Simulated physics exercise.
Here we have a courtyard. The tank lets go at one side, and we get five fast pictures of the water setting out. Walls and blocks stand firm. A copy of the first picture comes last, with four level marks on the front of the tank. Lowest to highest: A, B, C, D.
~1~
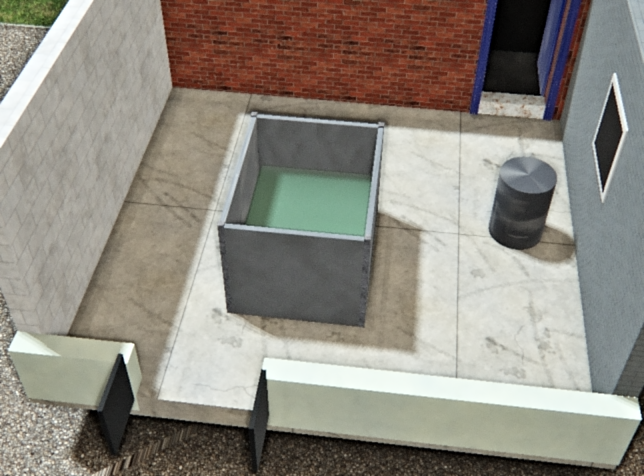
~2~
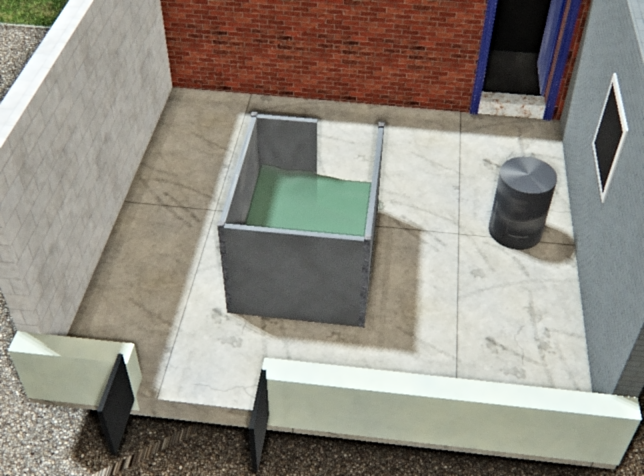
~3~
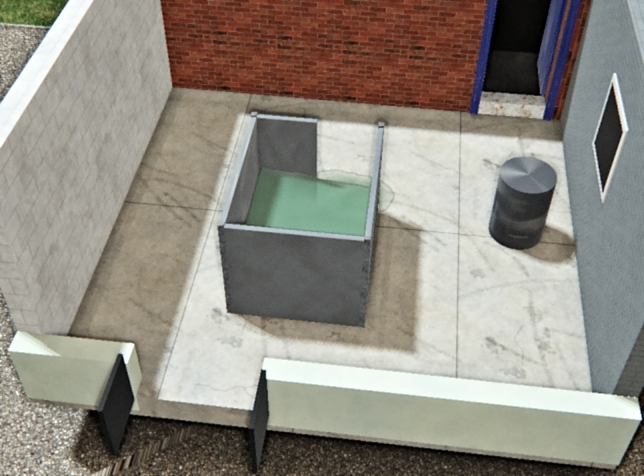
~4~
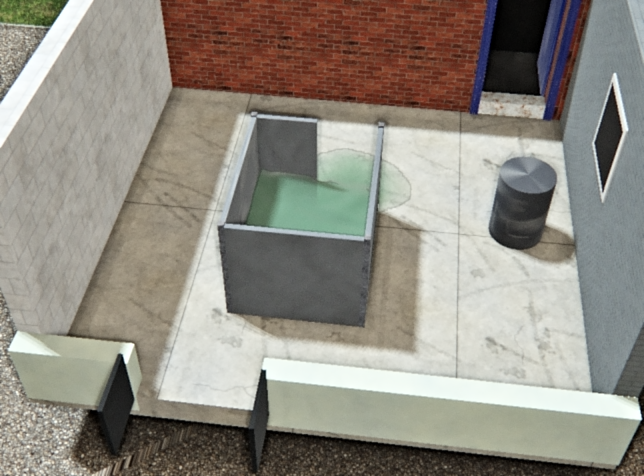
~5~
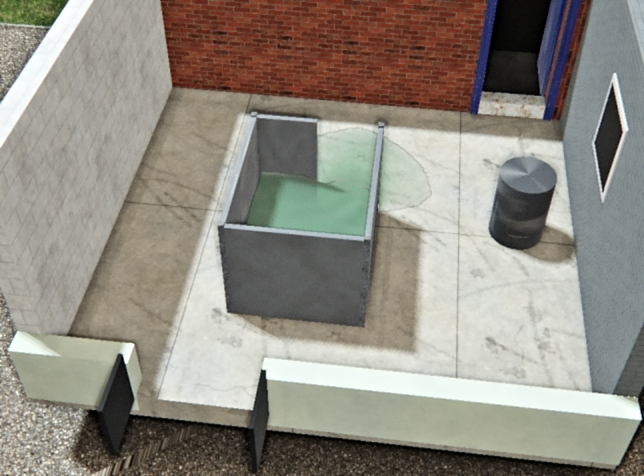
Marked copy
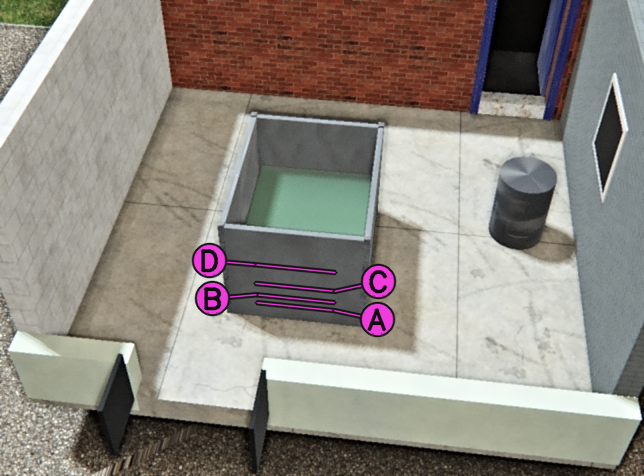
At the start, green water sits still in an open grey tank in a walled courtyard, with a metal cylinder to its right. A section of the tank's far side disappears, and the water level lowers slightly as a thin, pale green sheet spreads across the paving behind and right of the tank.
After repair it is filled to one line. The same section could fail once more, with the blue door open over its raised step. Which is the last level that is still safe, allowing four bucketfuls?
The answer is line D.
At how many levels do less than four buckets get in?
All of the four.
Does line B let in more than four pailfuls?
No.
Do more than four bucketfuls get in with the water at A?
No.
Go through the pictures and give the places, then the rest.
Water in the tank at rest, its middle at (307, 219); foot of the blue doorway at (510, 116); open gate at (198, 348).
Water covers 1 % of the ground, its front hidden from here.
Water covers 2 % of the ground, its front hidden from here.
Water covers 5 % of the ground, its front hidden from here.
Water covers 9 % of the ground and shows as far out as (417, 171).
On the marked copy, A at (295, 306); B at (295, 298); C at (294, 287); D at (294, 268); from the bottom up A, B, C, D.
With A, nothing gets over.
With B, nothing gets over.
With C, a splash gets over, under a bucket.
With D, a bucket or two gets in.
